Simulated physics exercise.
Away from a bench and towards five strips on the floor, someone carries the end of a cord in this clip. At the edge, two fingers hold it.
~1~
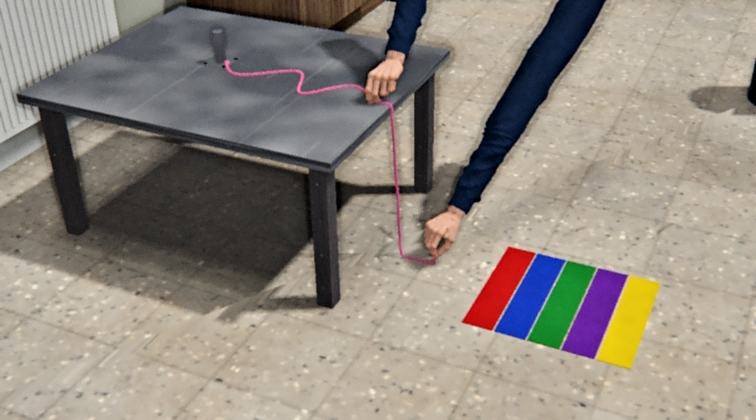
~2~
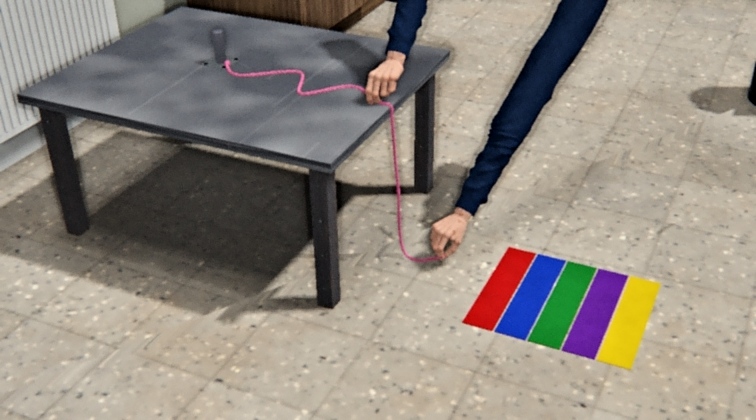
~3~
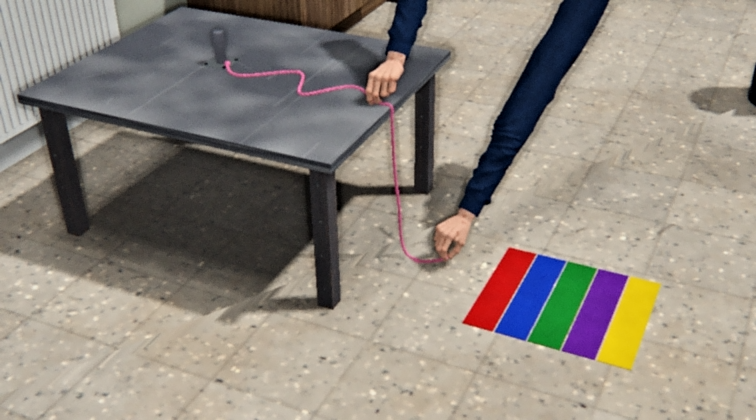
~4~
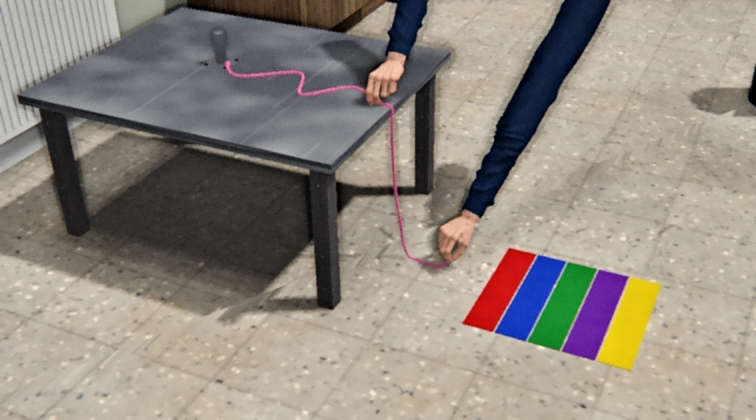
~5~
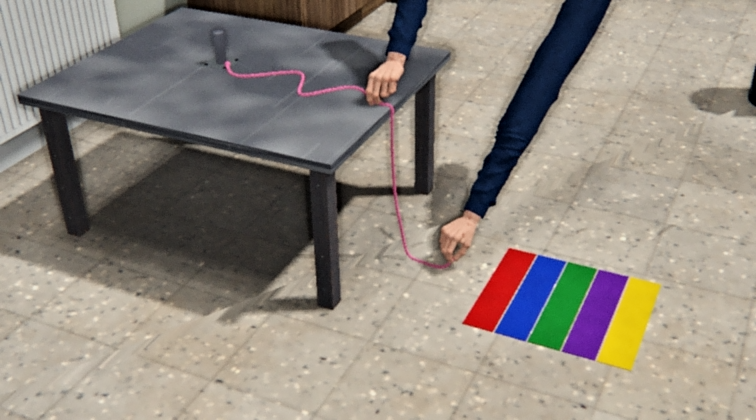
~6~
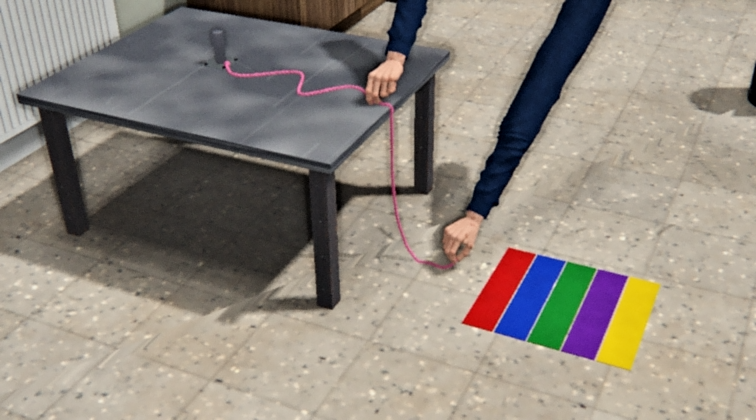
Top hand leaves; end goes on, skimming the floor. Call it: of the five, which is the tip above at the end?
The yellow strip.
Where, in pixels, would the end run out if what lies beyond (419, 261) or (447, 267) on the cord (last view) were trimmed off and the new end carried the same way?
Taking the tries in order, the answers are (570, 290) and (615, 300).
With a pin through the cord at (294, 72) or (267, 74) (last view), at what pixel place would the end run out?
Per try (px, approx.): (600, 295); (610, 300).
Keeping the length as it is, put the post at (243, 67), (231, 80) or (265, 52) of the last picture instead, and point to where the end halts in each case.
Try by try: (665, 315), (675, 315) and (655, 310).
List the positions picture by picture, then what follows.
End (437, 255); red (485, 311); blue (518, 320); green (551, 329); purple (584, 338); yellow (619, 348), in the first frame.
End (444, 257); cord through (239, 75) (303, 76) (334, 88) (388, 105) (397, 177) (401, 240), in the second frame.
End (448, 258), in the third frame.
End (451, 259); cord through (239, 76) (303, 77) (334, 89) (389, 106) (394, 178) (403, 241), in the fourth frame.
End (453, 260), in the fifth frame.
End (456, 260); cord through (239, 76) (303, 76) (334, 89) (388, 106) (393, 177) (404, 241), in the sixth frame.
Soon after, end near (573, 290); over green.
After that, end near (610, 299); over purple.
At the stop, end near (631, 304); over yellow. Over yellow.
